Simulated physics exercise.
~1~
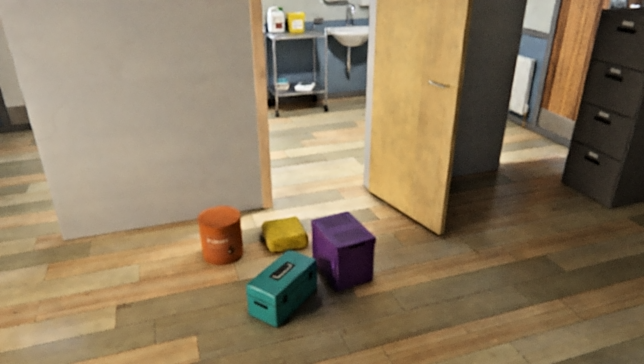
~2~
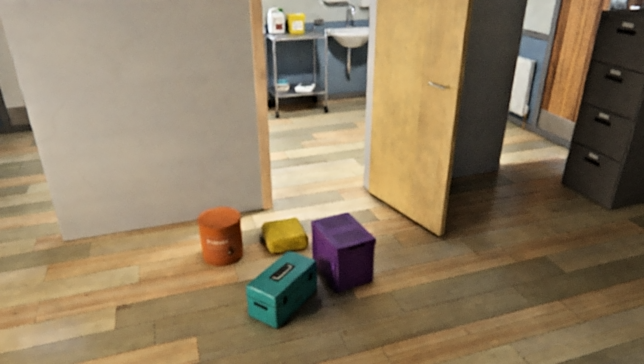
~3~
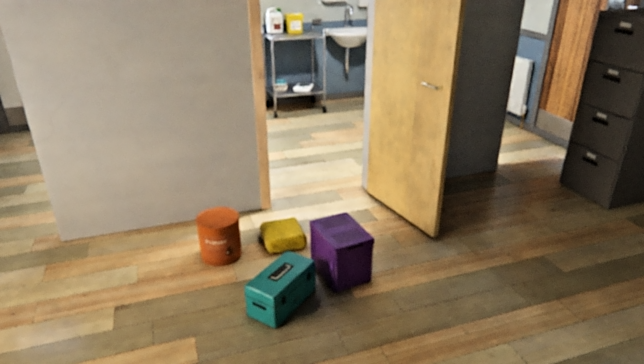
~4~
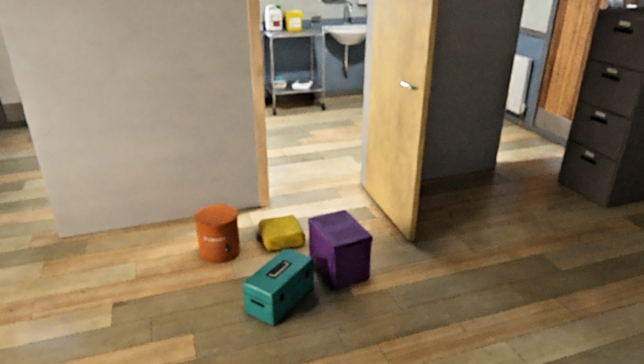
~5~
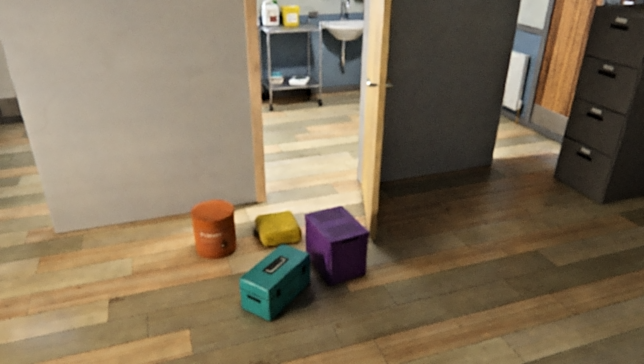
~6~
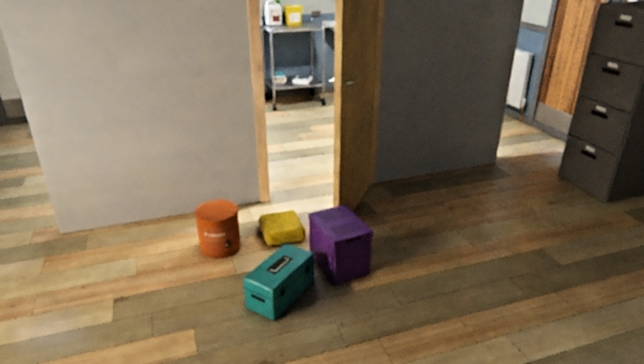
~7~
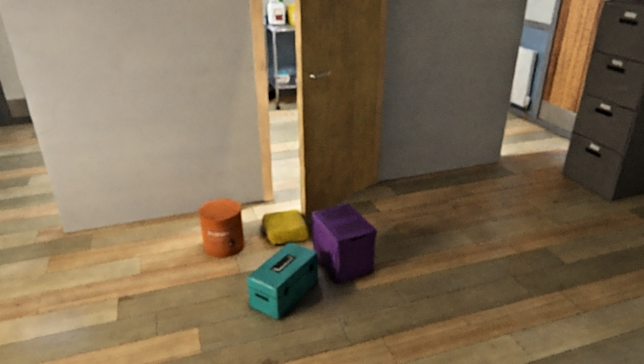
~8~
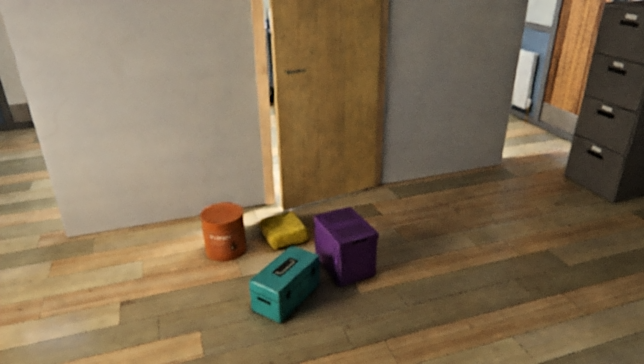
A wooden door swung steadily leftward across a doorway, narrowing the view of a sink and trolley beyond, until only a slim gap remained. The orange pail, yellow cushion, turquoise toolbox and purple tote on the floor stayed essentially where they were.
